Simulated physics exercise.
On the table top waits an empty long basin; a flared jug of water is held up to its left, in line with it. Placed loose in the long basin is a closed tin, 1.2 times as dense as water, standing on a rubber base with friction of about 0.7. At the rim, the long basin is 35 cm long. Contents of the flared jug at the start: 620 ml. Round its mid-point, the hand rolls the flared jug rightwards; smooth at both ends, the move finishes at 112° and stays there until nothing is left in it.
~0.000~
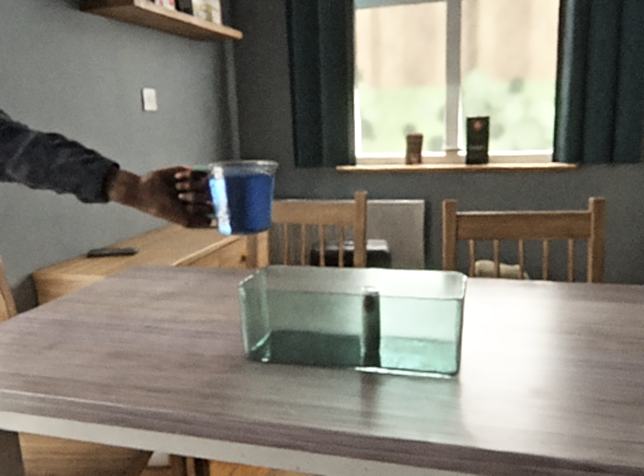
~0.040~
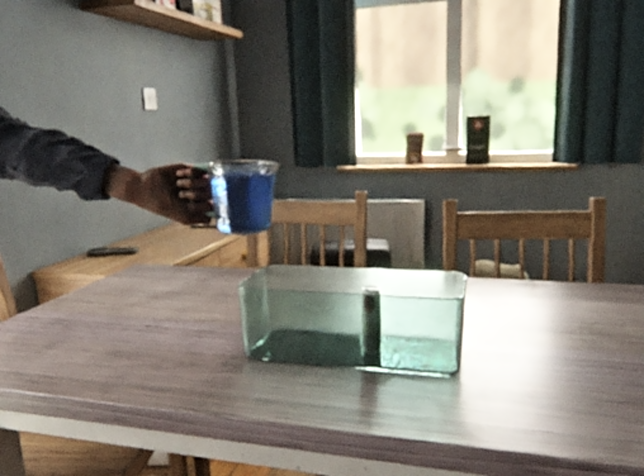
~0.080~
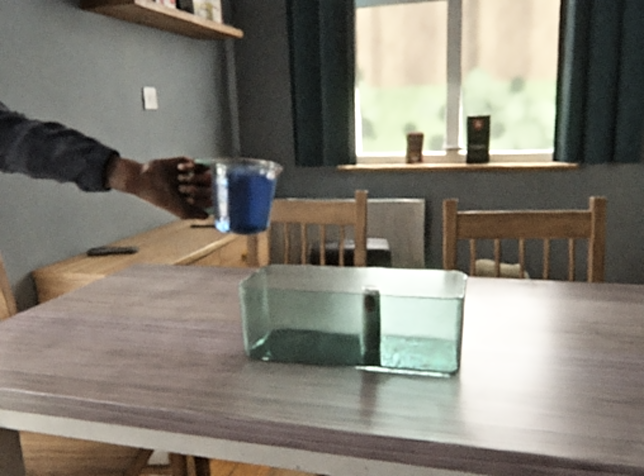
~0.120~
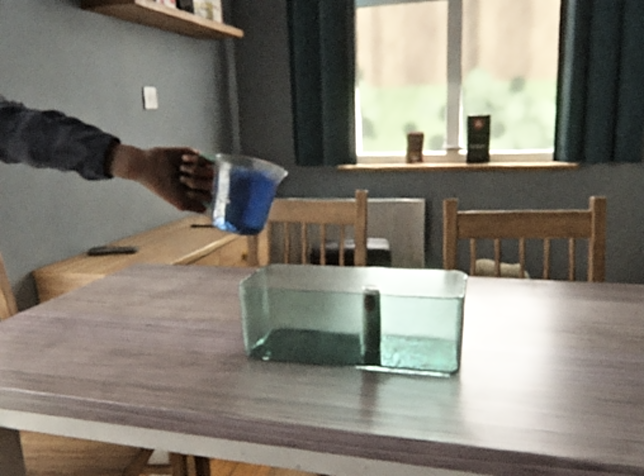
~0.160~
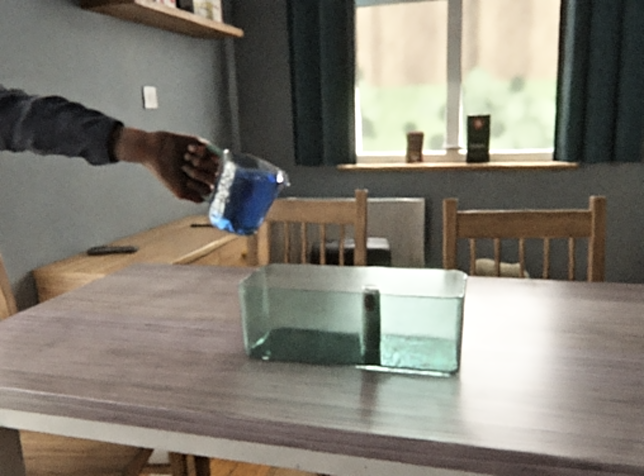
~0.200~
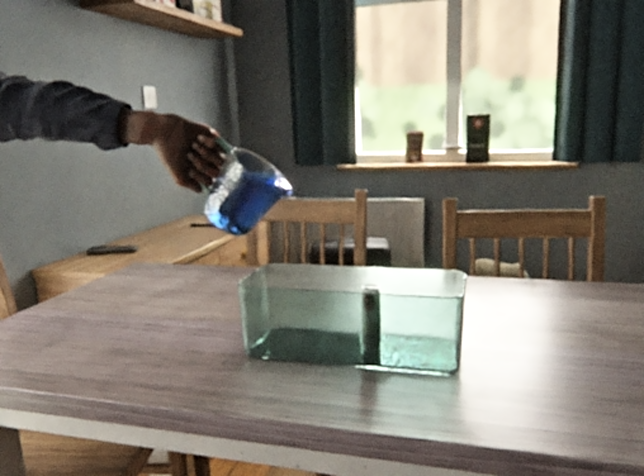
On a dining table, an empty long greenish basin holds a closed tin as a hand steadily tilts a jug of blue liquid rightwards.
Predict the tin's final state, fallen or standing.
I predict it is standing.
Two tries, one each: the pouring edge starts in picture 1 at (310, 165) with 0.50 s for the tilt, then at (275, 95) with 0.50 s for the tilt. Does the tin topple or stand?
Run one: It tumbles. Run two: It does not tip.
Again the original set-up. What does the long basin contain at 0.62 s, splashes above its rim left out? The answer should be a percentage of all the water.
Roughly 86 %.
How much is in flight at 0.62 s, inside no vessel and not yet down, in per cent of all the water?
Roughly 9 %.
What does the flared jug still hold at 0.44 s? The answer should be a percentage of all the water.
Around 38 in a hundred.
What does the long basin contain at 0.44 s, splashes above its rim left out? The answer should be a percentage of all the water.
Near 30 in a hundred.
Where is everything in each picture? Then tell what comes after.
In the first picture, it leans 0°; its right rim is at (278, 165); the water meets the walls at (215, 174) and (272, 174); the long basin's rim runs from (252, 277) to (464, 287); the tin's top is at (371, 292).
In the second picture, it leans 2°; its right rim is at (279, 165); the water meets the walls at (216, 173) and (273, 174).
In the third picture, it leans 7°; its right rim is at (282, 168); the water meets the walls at (218, 171) and (275, 175).
In the fourth picture, it leans 15°; its right rim is at (286, 175); the water meets the walls at (221, 170) and (278, 176).
In the fifth picture, it leans 26°; its right rim is at (289, 184); the water meets the walls at (222, 178) and (284, 179).
In the sixth picture, it leans 39°; its right rim is at (290, 194); the water meets the walls at (217, 185) and (285, 185); 1 per cent is over the edge.
By 0.44 s the tilt is 108° and 39 per cent is still to pour; the tin stands where it began.
By 0.62 s the tilt is 112° and 5 per cent is still to pour; the tin stands where it began.
By 0.80 s the tilt is 112° and 0 per cent is still to pour; the tin stands where it began.
By 1.00 s the tilt is 112° and 0 per cent is still to pour; the tin stands where it began.
At rest the tin stands where it began.
